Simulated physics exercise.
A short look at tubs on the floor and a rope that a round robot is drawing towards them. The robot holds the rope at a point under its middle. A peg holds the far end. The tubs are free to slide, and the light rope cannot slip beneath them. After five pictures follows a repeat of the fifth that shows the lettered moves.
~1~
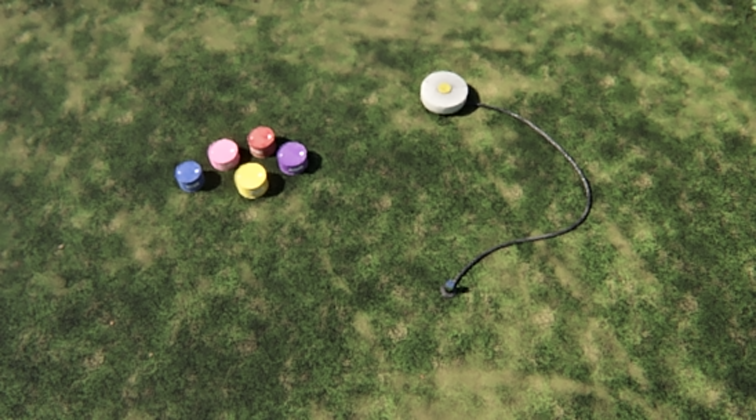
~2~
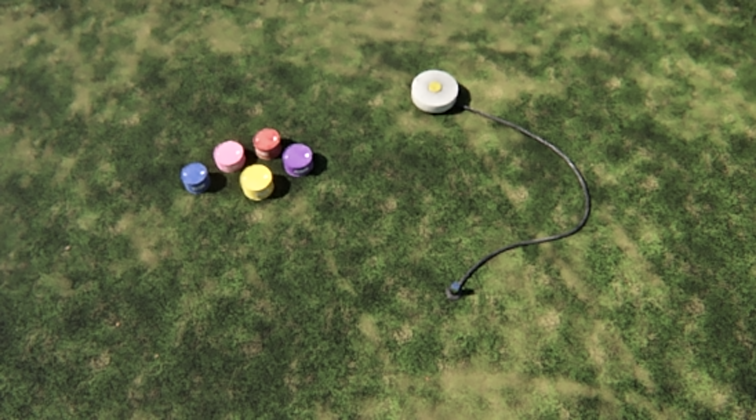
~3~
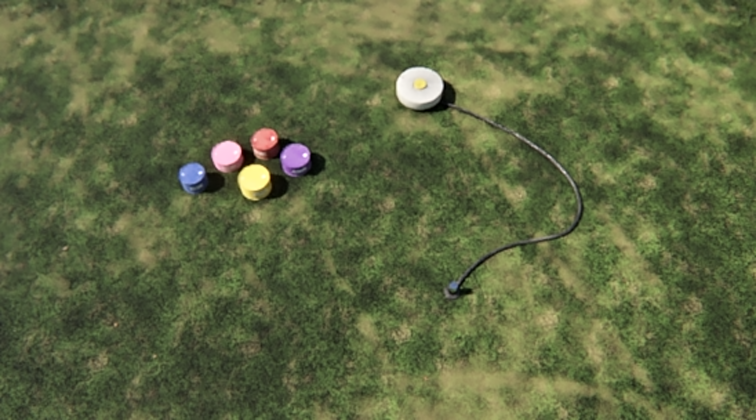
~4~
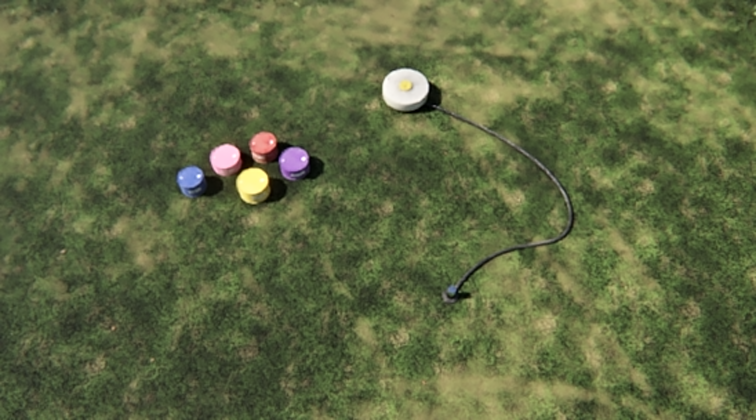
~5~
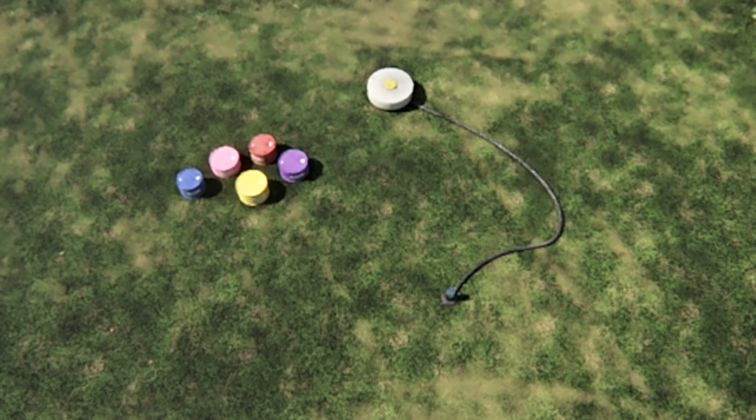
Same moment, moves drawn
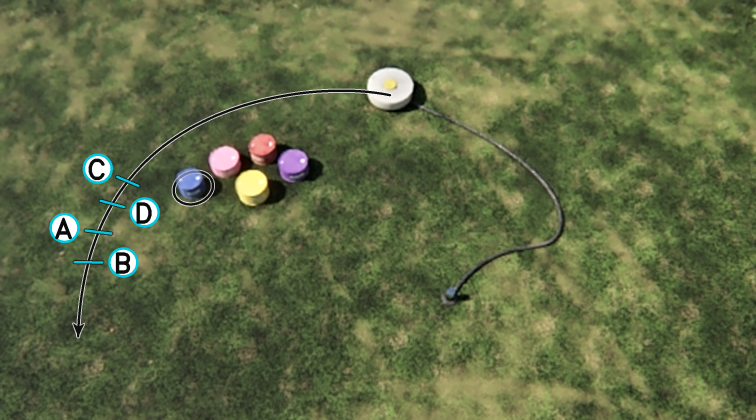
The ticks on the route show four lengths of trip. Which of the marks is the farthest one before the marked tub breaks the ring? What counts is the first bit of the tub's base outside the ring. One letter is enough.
The farthest safe stop is D.
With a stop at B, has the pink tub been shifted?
Yes.
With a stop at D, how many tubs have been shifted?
By then, four.
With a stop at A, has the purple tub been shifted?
Yes.
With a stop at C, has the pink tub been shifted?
No.
On the marked copy, A at (99, 232); B at (88, 262); C at (128, 181); D at (112, 204); the ring at (193, 188); the route from (390, 95) via (176, 137) to (78, 337).
Taking D. A third of the way, robot (282, 91); blue tub (191, 184).
Two thirds of the way, robot (177, 130); blue tub (191, 184).
When it is over, robot (109, 199); pink tub (225, 179); red tub (253, 175); yellow tub (249, 198); purple tub (278, 182); blue tub (191, 184); the blue tub is still in its ring.
As for the rest, A drags the ringed tub to (191, 200); B drags the ringed tub to (186, 219); C is safe but short.
